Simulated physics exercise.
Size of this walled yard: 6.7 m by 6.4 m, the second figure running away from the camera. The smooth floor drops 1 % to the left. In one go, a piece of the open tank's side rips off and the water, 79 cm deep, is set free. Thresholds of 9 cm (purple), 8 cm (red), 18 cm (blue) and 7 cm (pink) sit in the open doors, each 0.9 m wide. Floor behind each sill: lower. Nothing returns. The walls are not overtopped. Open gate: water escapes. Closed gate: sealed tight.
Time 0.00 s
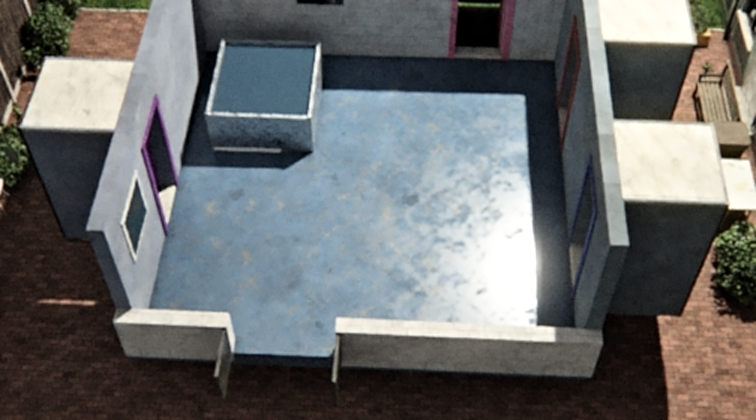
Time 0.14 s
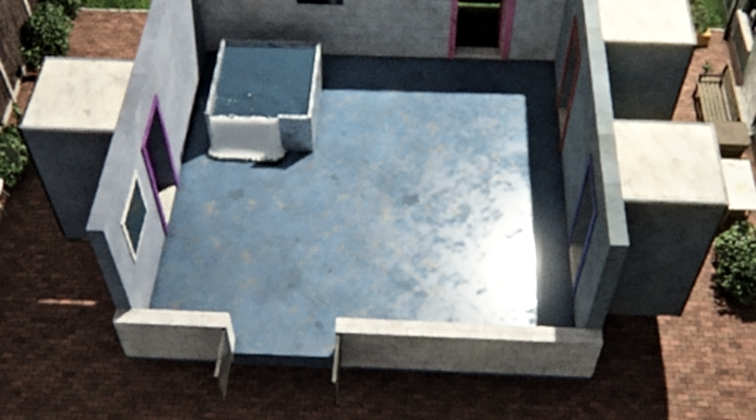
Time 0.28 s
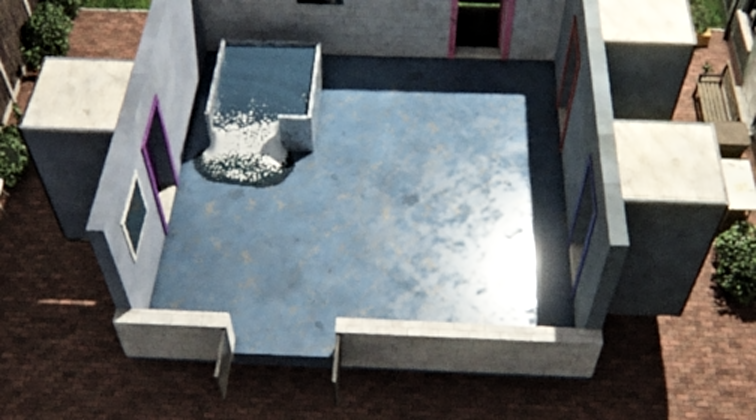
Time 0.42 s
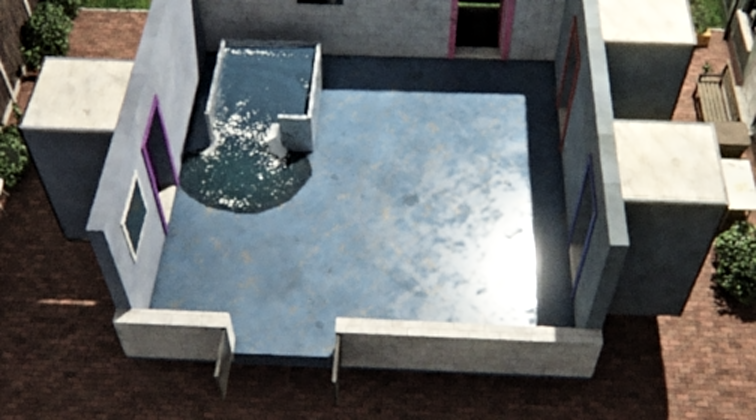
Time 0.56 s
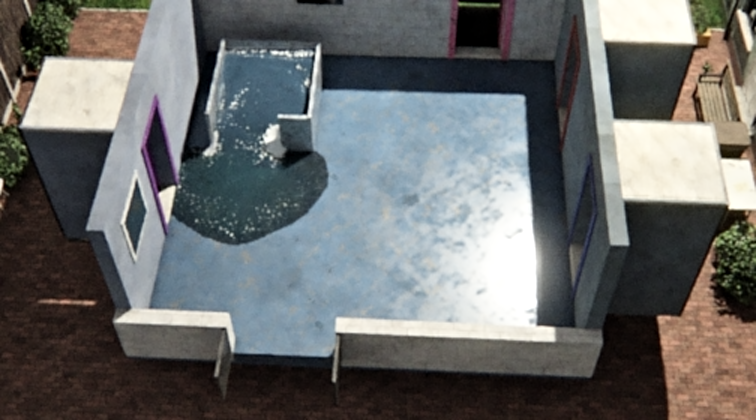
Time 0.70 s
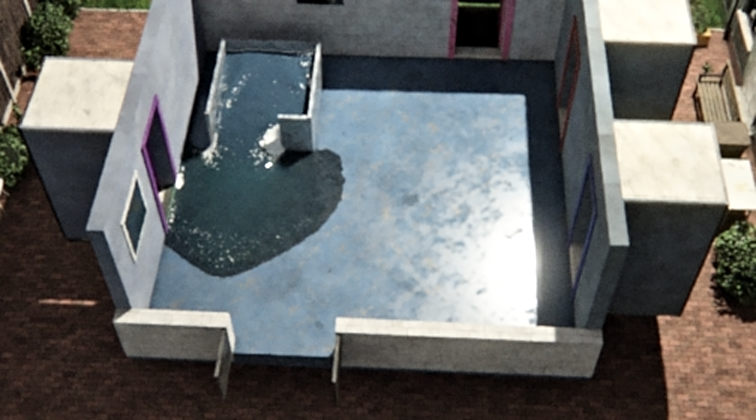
Water bursting through the front of an open tank in a walled yard, foaming, then spreading darkly across the blue floor.
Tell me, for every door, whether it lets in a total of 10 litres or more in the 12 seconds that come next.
Result: Purple door: The inflow ends up higher than the cap, red door: The inflow ends up lower than the cap, blue door: The inflow ends up lower than the cap, pink door: The inflow ends up lower than the cap.
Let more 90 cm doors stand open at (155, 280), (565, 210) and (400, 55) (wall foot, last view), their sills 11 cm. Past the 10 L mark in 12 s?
So, in the order given, it's beyond the mark, then shy of the mark, then shy of the mark.
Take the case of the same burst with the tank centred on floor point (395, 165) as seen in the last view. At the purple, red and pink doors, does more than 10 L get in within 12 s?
For the purple door, the amount is acceptable; for the red door, the amount is acceptable; for the pink door, the amount is acceptable.
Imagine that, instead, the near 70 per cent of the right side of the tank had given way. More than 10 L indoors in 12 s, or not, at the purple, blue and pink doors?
Purple: Within the limit; blue: Within the limit; pink: Exceeding the limit.
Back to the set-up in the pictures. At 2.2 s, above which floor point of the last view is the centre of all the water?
Centre: Roughly (244, 193) px.
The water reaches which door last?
That would be the pink door.
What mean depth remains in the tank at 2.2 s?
About 32 centimetres on average.
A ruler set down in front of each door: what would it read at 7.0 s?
Depths: Purple door 10 cm, red door 2 cm, blue door 9 cm, pink door 0 cm.
After 1.4 s water covers 30 % of the floor and is deepest (51 cm) near (143, 335); purple door 23 cm at the sill, 20 L in, red door not reached, blue door not reached, pink door not reached.
After 2.2 s water covers 35 % of the floor and is deepest (48 cm) near (143, 335); purple door 18 cm at the sill, 73 L in, red door not reached, blue door not reached, pink door not reached.
After 3.5 s water covers 40 % of the floor and is deepest (26 cm) near (150, 306); purple door 13 cm at the sill, 105 L in, red door not reached, blue door not reached, pink door not reached.
After 7.0 s water covers 70 % of the floor and is deepest (12 cm) near (528, 350); purple door 10 cm at the sill, 118 L in, red door 2 cm at the sill, 0 L in, blue door 9 cm at the sill, 0 L in, pink door not reached.
After 12.0 s water covers 100 % of the floor and is deepest (8 cm) near (322, 105); purple door 6 cm at the sill, 119 L in, red door 2 cm at the sill, 0 L in, blue door 3 cm at the sill, 0 L in, pink door 6 cm at the sill, 0 L in.
